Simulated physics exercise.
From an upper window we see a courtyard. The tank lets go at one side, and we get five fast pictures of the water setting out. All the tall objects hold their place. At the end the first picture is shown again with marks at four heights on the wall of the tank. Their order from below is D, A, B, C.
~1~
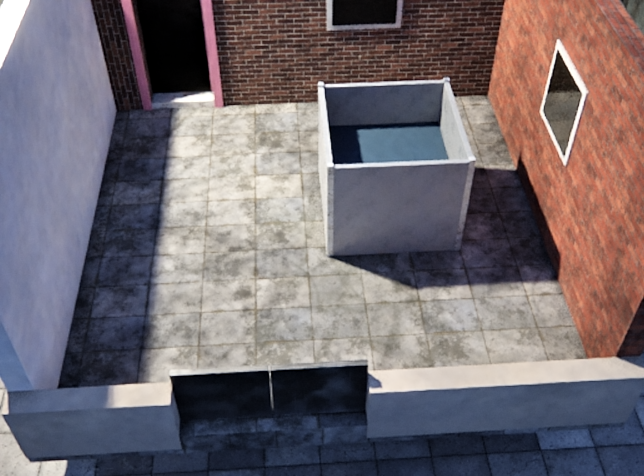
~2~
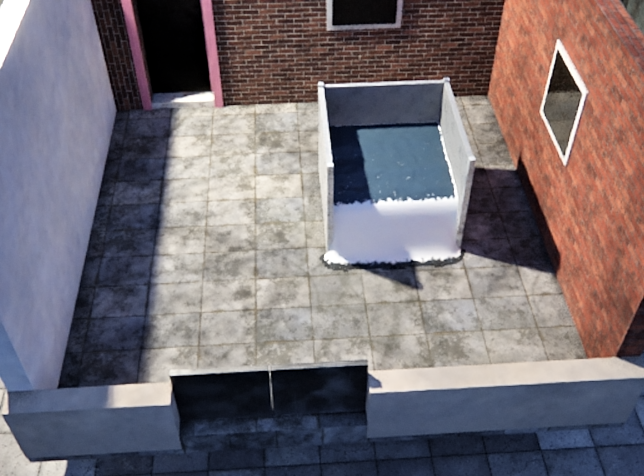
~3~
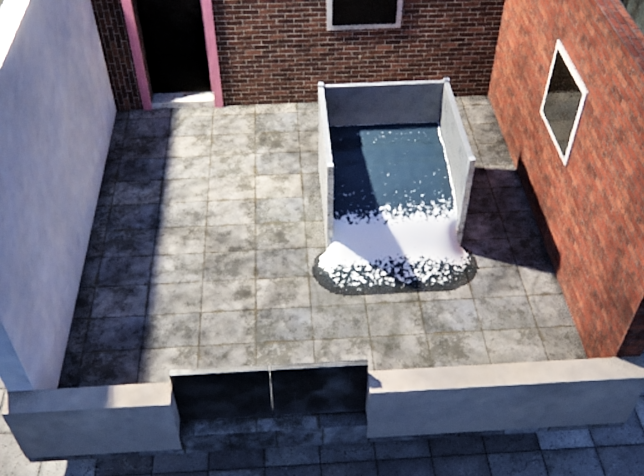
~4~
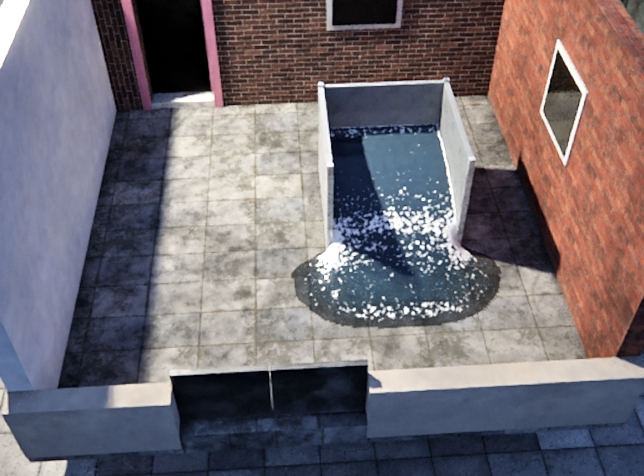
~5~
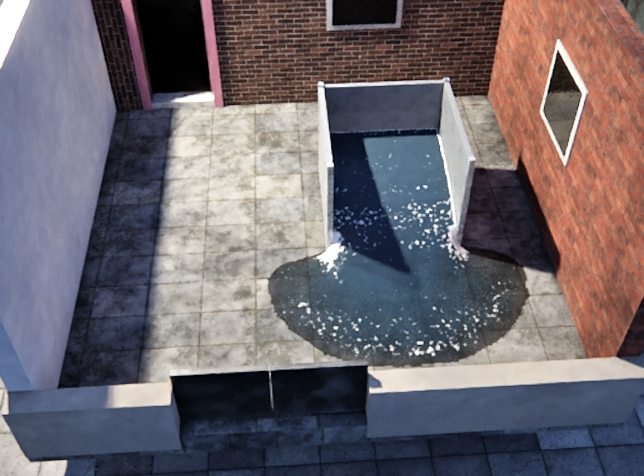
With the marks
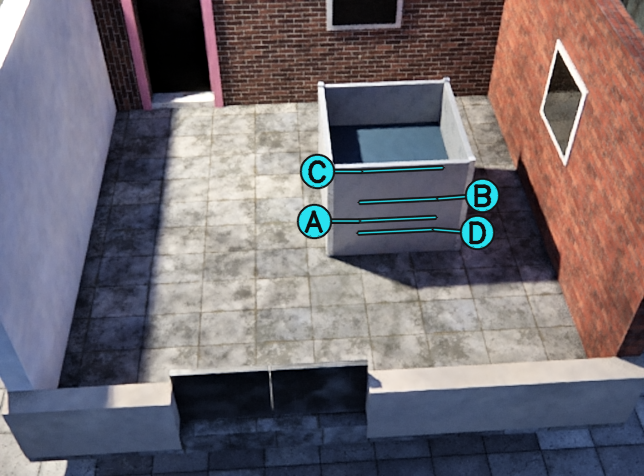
Courtyard with brick walls and a pink doorway, water pouring from a tank's open front and spreading across the paving.
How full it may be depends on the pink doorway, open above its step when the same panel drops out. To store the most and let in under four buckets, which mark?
The limit is B.
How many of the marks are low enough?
Three of the four.
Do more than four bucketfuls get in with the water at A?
No.
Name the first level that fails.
It is C.
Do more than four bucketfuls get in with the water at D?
No.
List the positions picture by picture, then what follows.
Water in the tank at rest, its middle at (389, 161); foot of the pink doorway at (184, 108); shut gate at (270, 373).
Water covers 1 % of the ground and shows as far out as (329, 260).
Water covers 4 % of the ground and shows as far out as (320, 273).
Water covers 8 % of the ground and shows as far out as (305, 293).
Water covers 14 % of the ground and shows as far out as (509, 303).
On the marked copy, A at (397, 219); B at (399, 200); C at (401, 169); D at (396, 231); from the bottom up D, A, B, C.
If A is chosen, nothing gets over.
If B is chosen, a bucket or two gets in.
If C is chosen, about 11 bucketfuls get in.
If D is chosen, nothing gets over.
